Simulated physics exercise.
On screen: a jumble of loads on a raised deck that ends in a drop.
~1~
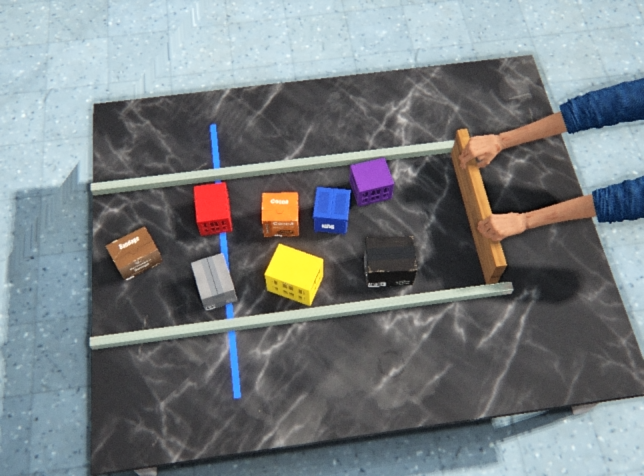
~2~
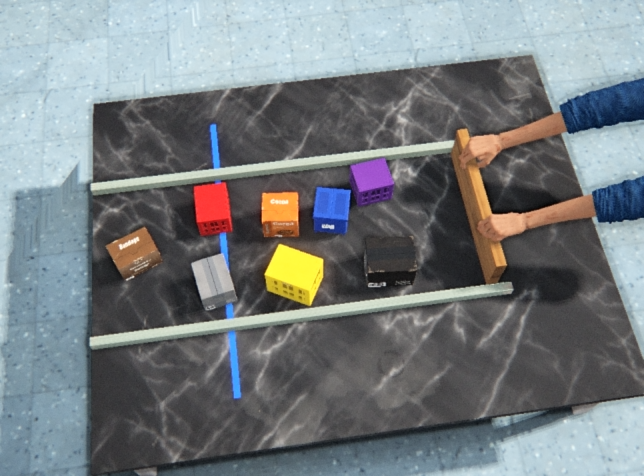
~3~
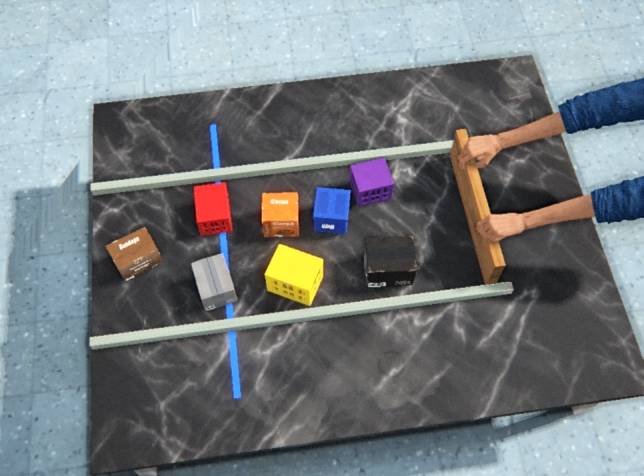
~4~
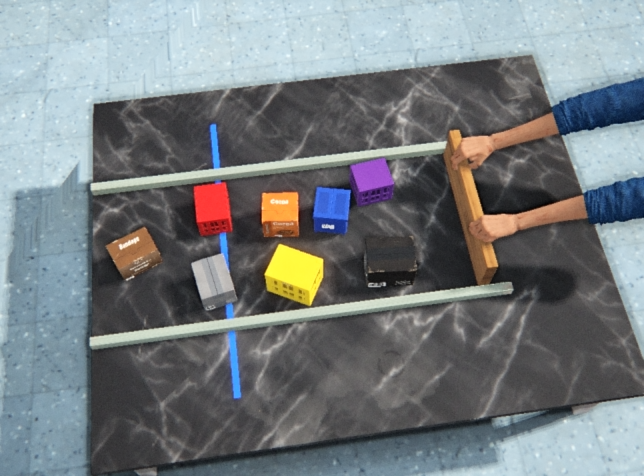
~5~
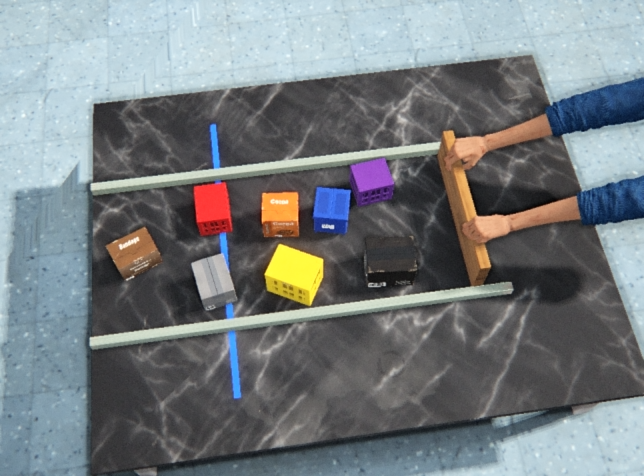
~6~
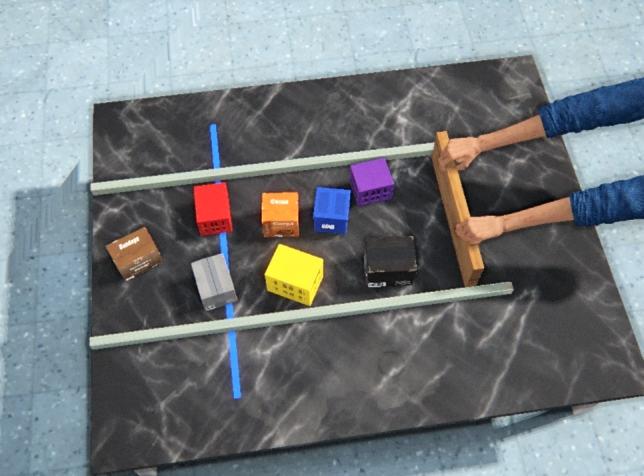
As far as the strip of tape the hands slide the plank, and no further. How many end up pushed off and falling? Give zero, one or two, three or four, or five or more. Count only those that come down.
The drop will claim none of them.
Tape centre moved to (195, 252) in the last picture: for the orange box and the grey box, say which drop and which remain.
Per object: Orange box stays; grey box goes.
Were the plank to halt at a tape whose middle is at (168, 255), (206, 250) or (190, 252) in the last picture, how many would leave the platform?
2, 0, 1.
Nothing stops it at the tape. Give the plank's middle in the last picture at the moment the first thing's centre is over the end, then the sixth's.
I'd say close to (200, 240), then close to (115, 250).
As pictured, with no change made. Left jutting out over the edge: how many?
I make it 0.
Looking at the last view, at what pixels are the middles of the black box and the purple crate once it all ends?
Answer: First (202, 287), after that (201, 198).
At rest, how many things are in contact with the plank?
It touches 3.
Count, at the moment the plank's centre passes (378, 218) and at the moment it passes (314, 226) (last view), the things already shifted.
First 2, then 6.
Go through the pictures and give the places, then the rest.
Brown box (135, 254); grey box (214, 282); red crate (213, 209); plank (477, 206); tape (224, 248), in the first picture.
Grey box (214, 282); plank (477, 206), in the second picture.
Red crate (213, 209); purple crate (371, 182), in the third picture.
Brown box (135, 254); blue tote (332, 211), in the fourth picture.
Grey box (214, 282); yellow crate (295, 275), in the fifth picture.
Brown box (135, 254); grey box (214, 282); red crate (213, 209); plank (456, 208); tape (224, 248), in the sixth picture.
Early on, none off yet; brown box at rest near (135, 254); grey box at rest near (214, 282); red crate at rest near (213, 209).
Finally, the number that fall off is zero.
